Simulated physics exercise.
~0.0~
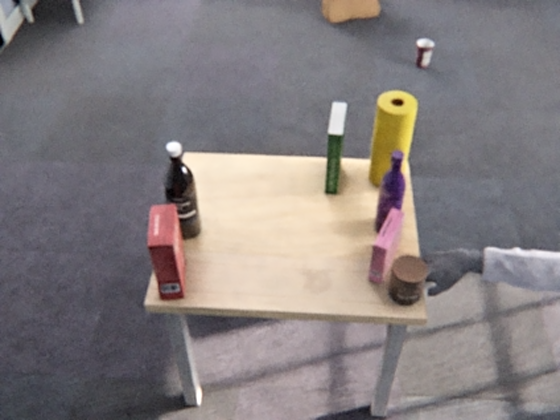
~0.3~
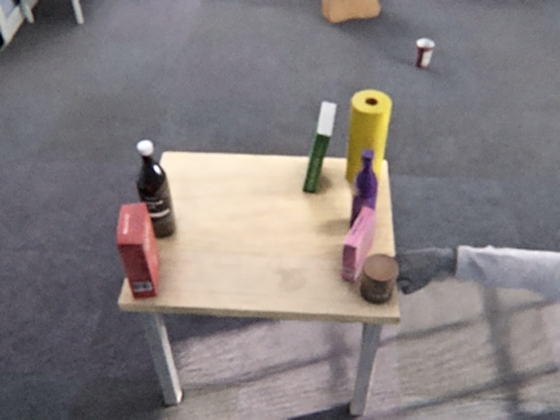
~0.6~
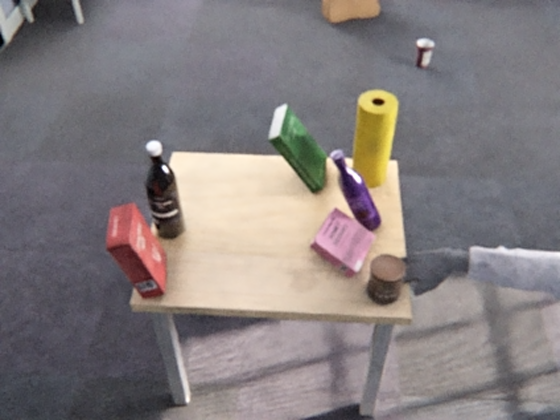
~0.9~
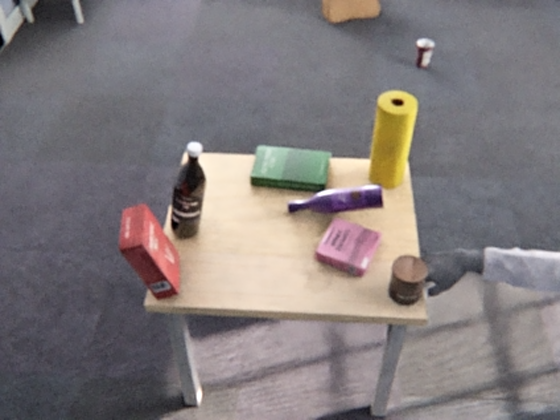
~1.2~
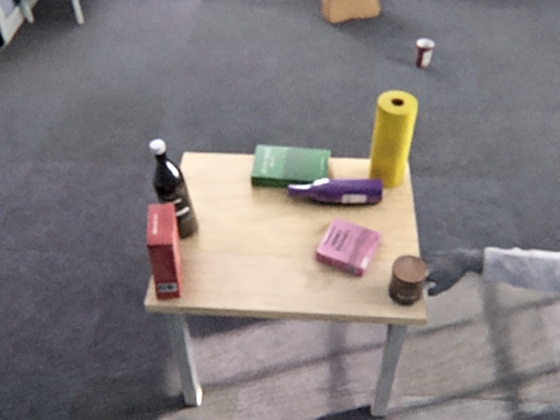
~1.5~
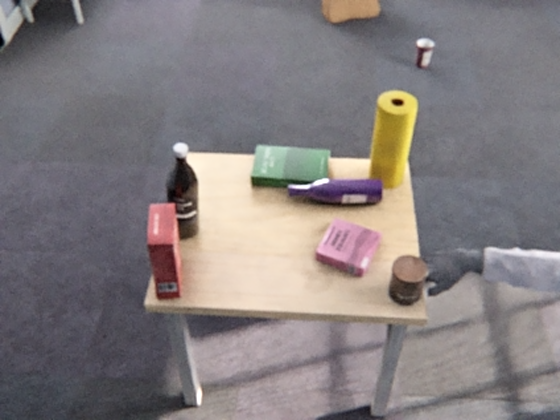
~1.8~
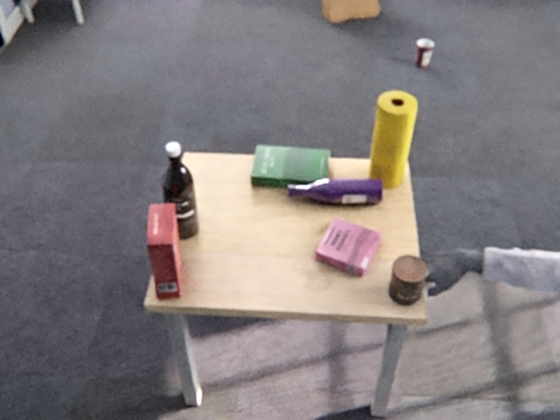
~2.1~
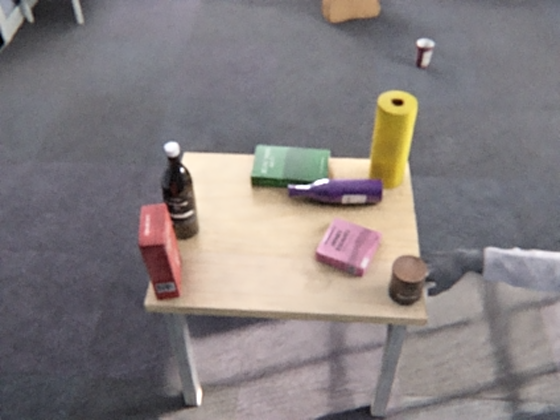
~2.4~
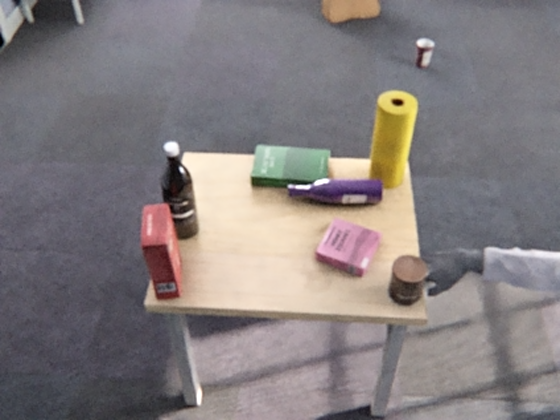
Gloved hand beside a small table jolting left and back, with green book, purple bottle and pink packet toppling, others standing.
